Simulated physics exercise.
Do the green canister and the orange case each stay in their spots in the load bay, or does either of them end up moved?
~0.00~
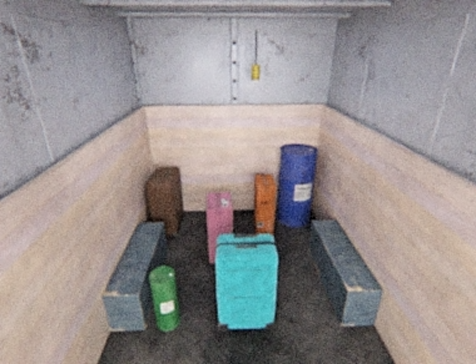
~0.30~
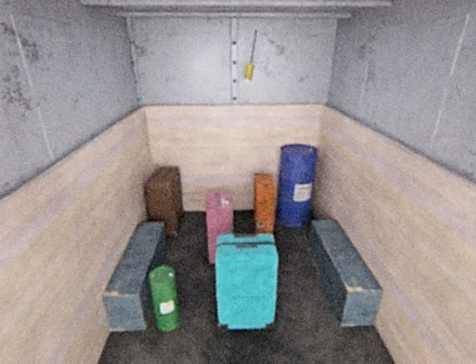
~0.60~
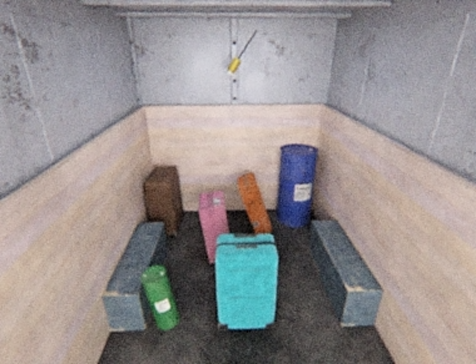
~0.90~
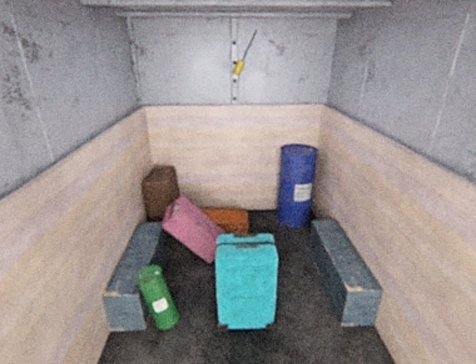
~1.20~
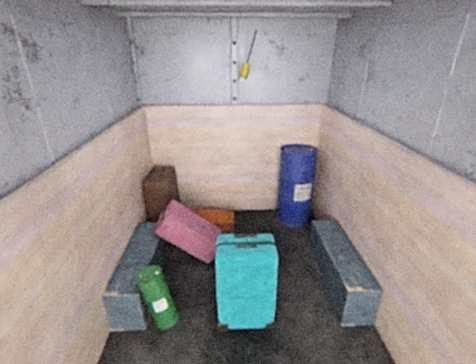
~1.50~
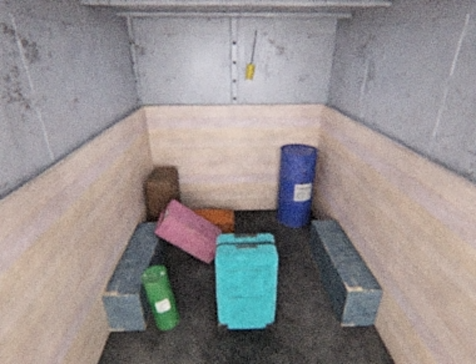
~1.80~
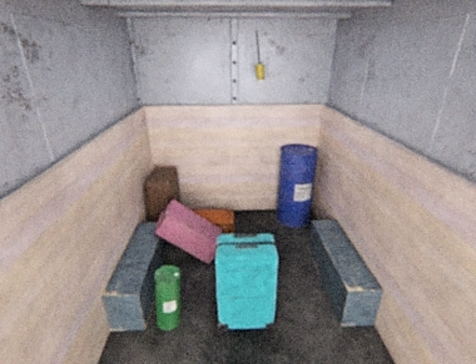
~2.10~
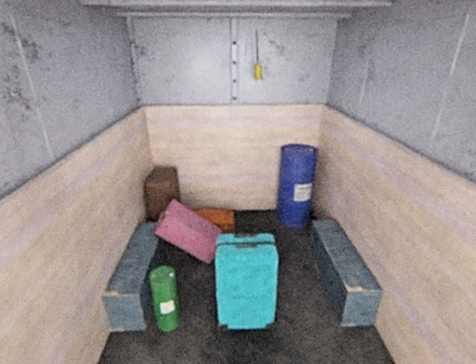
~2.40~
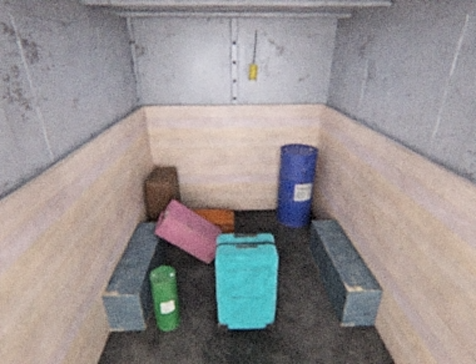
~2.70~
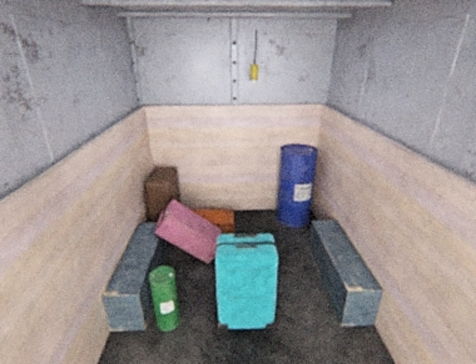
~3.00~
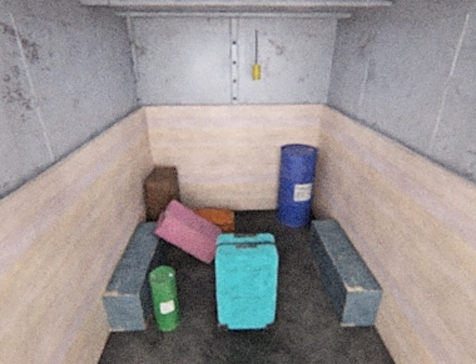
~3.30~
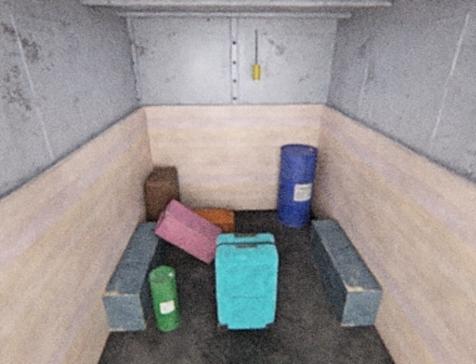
The green canister stays put, rocking only a little before standing upright again, but the orange case leaves its spot and ends up on its side.
